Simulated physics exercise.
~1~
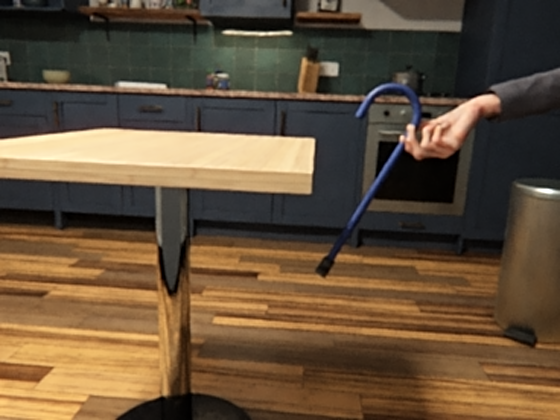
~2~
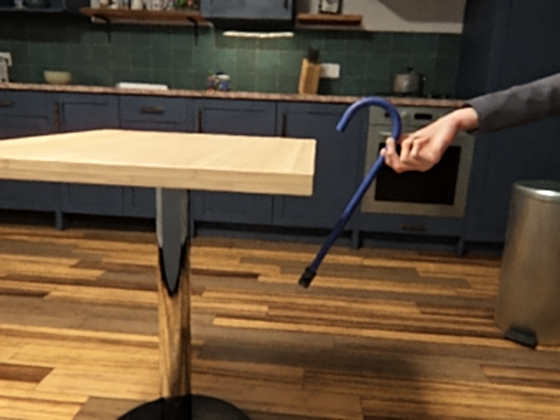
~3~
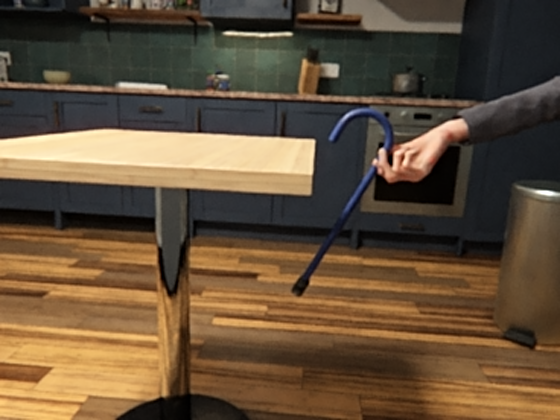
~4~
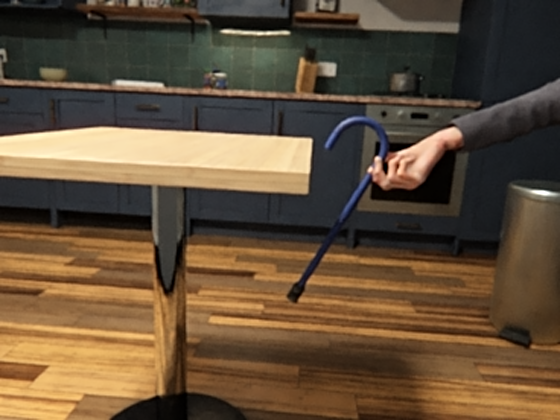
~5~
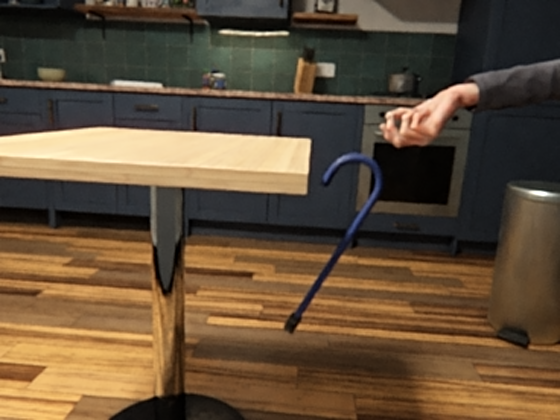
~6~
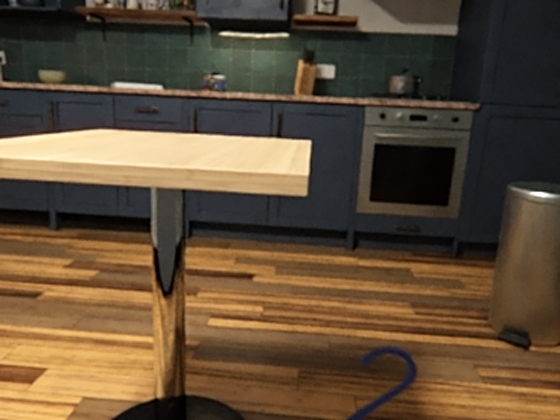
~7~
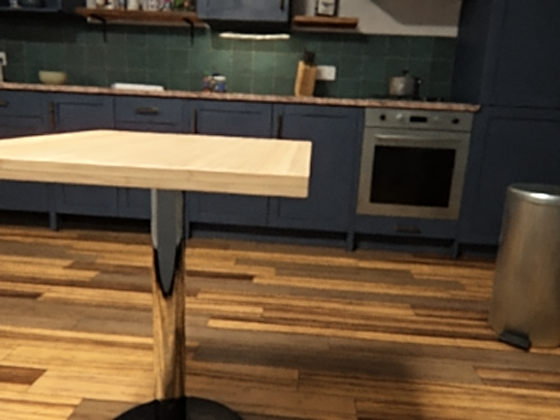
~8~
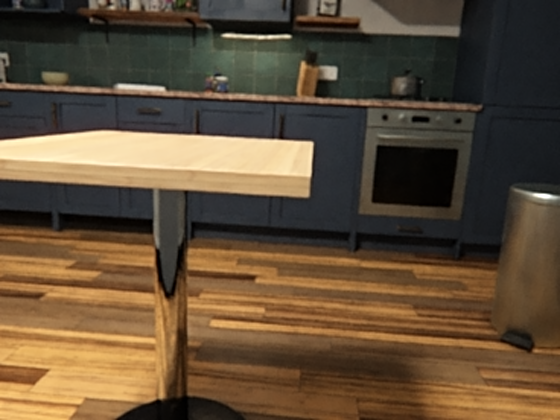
In the video, a hand holds a blue cane by a light wooden table in a kitchen, moving its crook left toward the table's edge. The hand lets go and draws back, and the cane drops past the table and out of view, leaving the table standing.
